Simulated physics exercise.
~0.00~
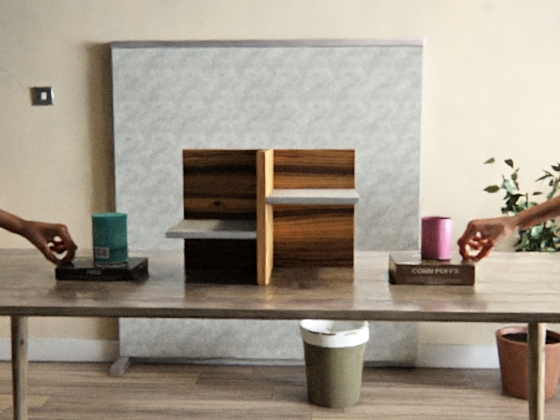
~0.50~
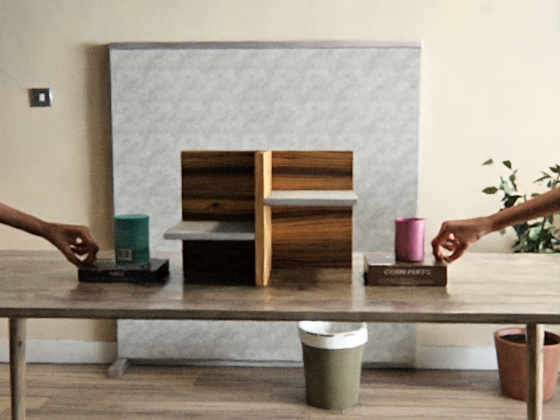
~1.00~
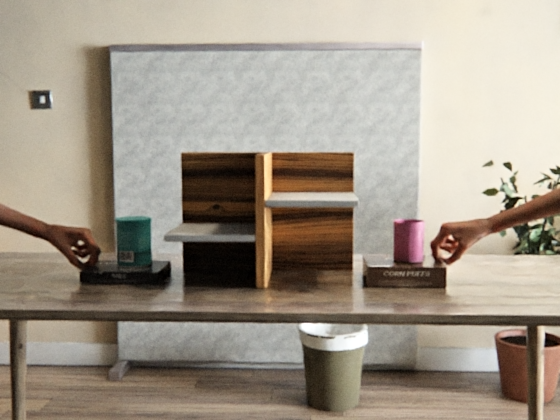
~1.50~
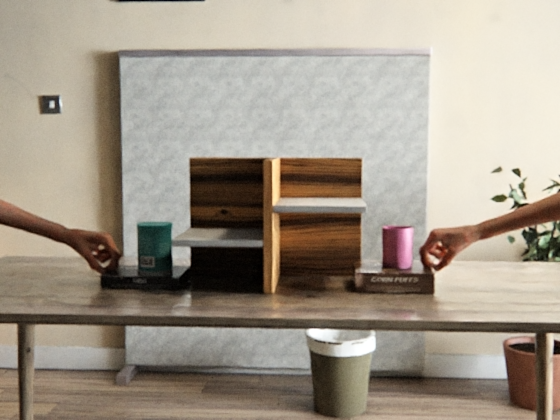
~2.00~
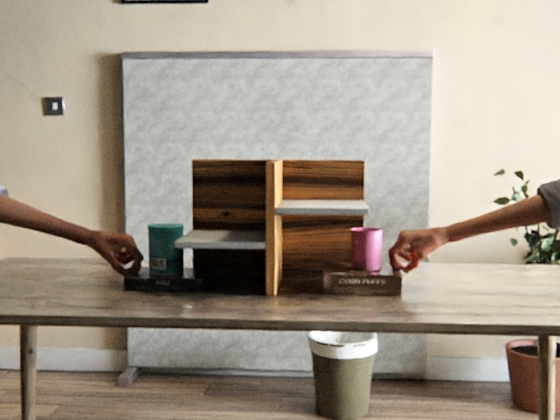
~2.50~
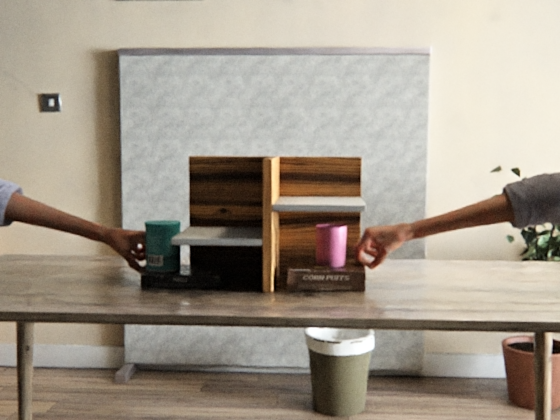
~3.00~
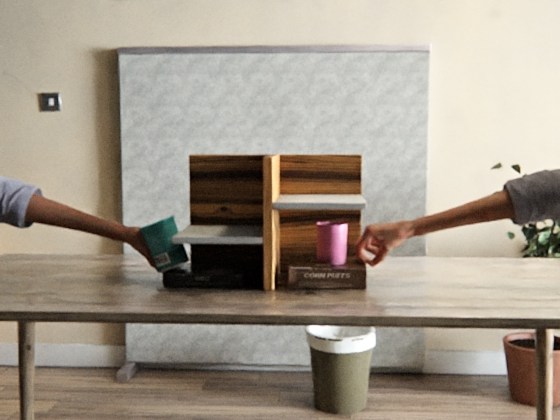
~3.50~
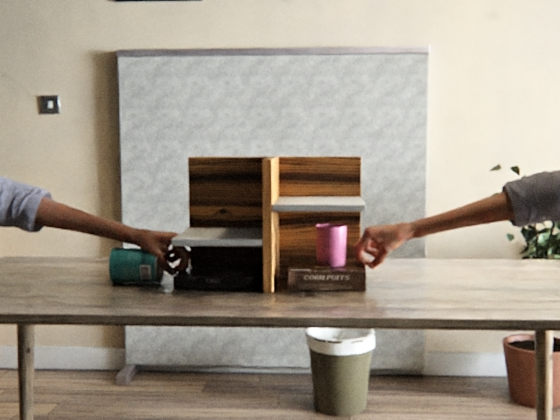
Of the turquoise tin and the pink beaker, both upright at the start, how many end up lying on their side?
One of them ends up on its side, the turquoise tin. The pink beaker is still upright at the end.
